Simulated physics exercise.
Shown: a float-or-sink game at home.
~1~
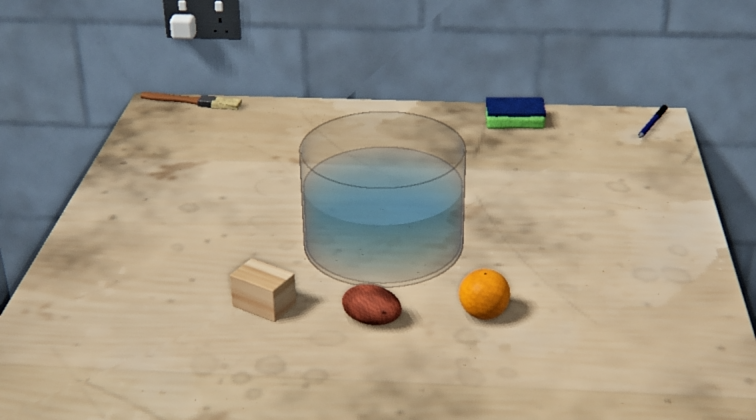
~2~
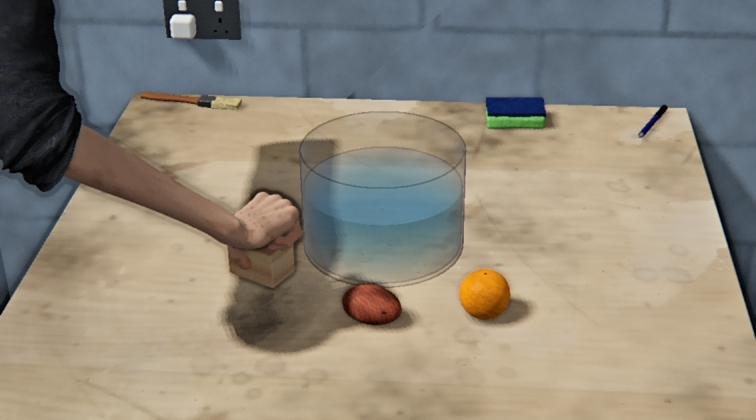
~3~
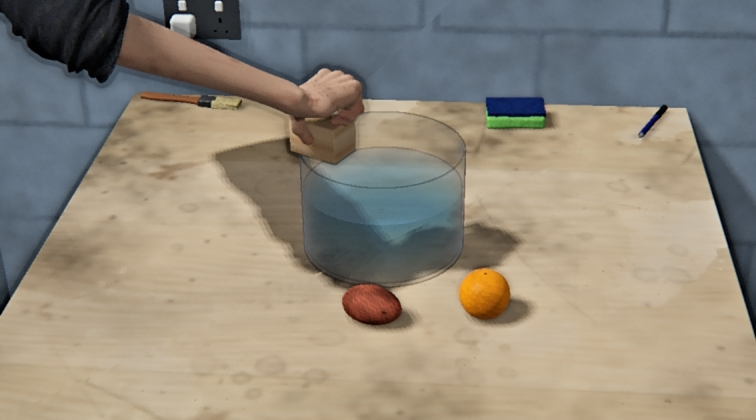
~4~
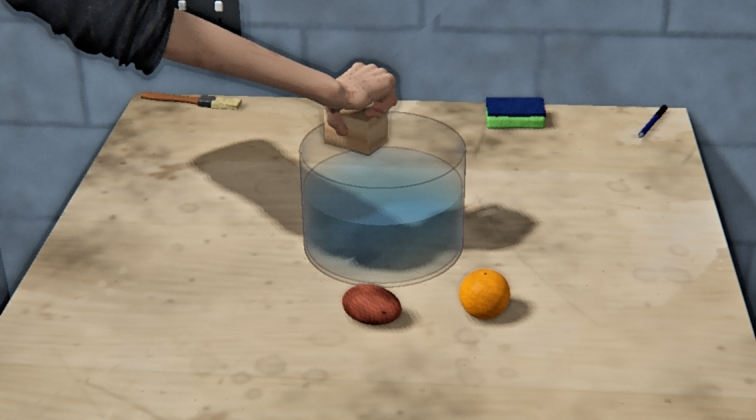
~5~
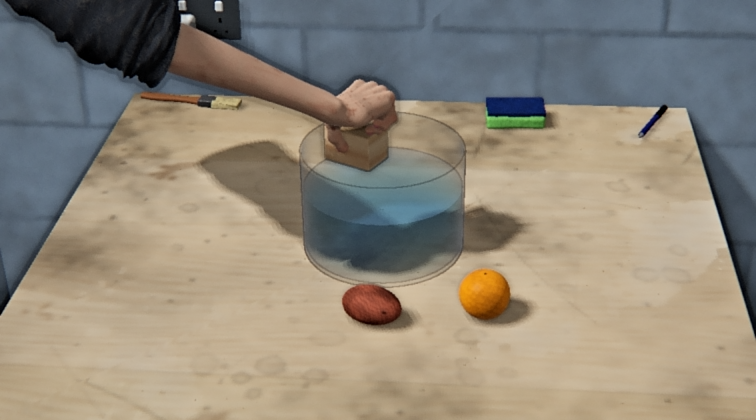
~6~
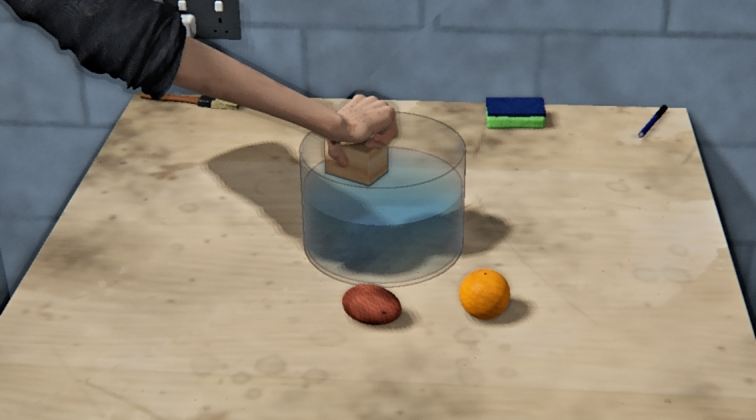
A hand picks up the wooden block, carries it over the bowl and lowers it.
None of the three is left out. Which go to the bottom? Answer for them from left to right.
Taking them from the left, one does not go down, the next does not stay up, the last does not go down.
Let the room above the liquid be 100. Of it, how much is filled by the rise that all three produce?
16 %.
Soon after, the wooden block floats.
Later, the potato goes to the bottom.
In the end, the orange floats; afloat, wooden block and orange.
